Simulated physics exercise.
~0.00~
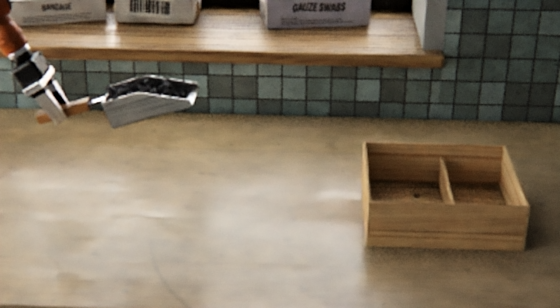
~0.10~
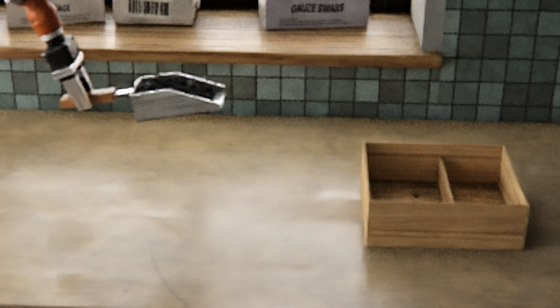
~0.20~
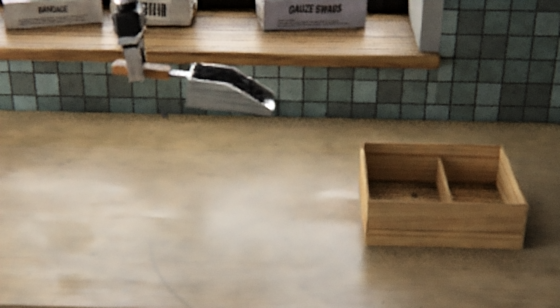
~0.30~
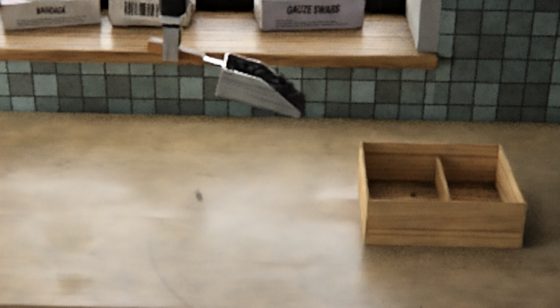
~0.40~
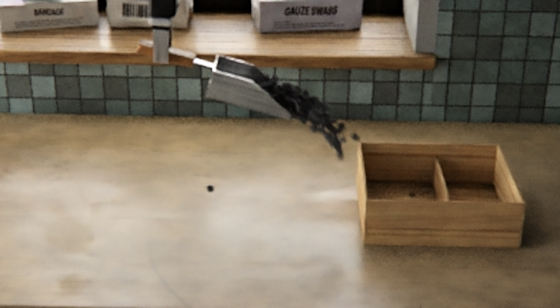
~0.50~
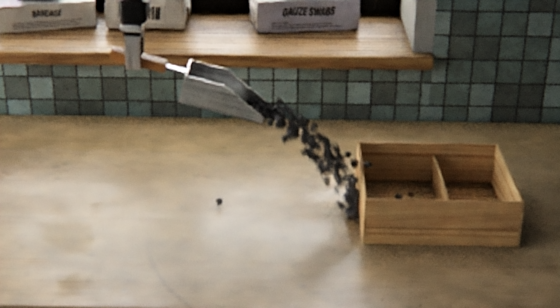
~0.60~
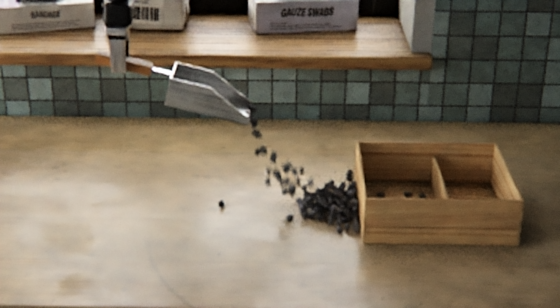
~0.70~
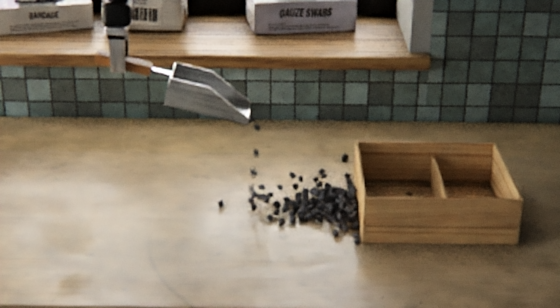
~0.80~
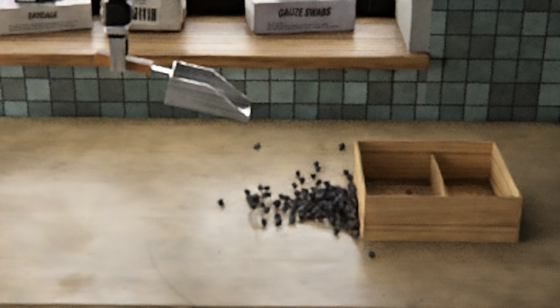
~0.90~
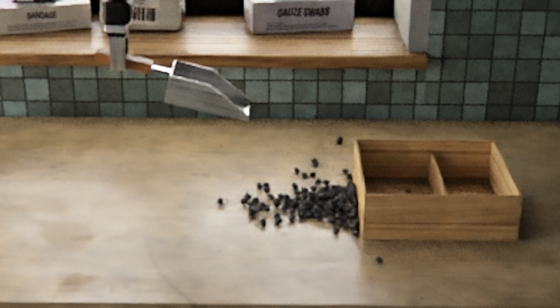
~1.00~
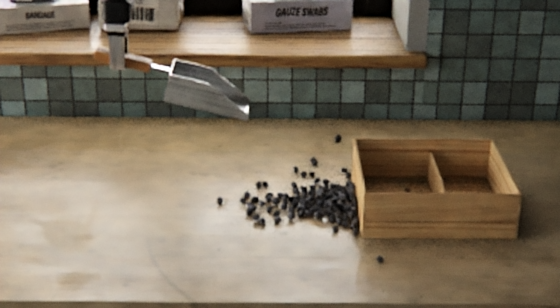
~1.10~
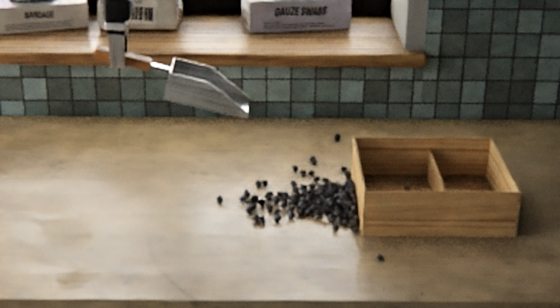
A robot arm carried a metal scoop of small black pebbles rightward over a countertop, tipped it and drew back a little, so nearly all of them poured out short of the divided wooden box and ended scattered against its left side.
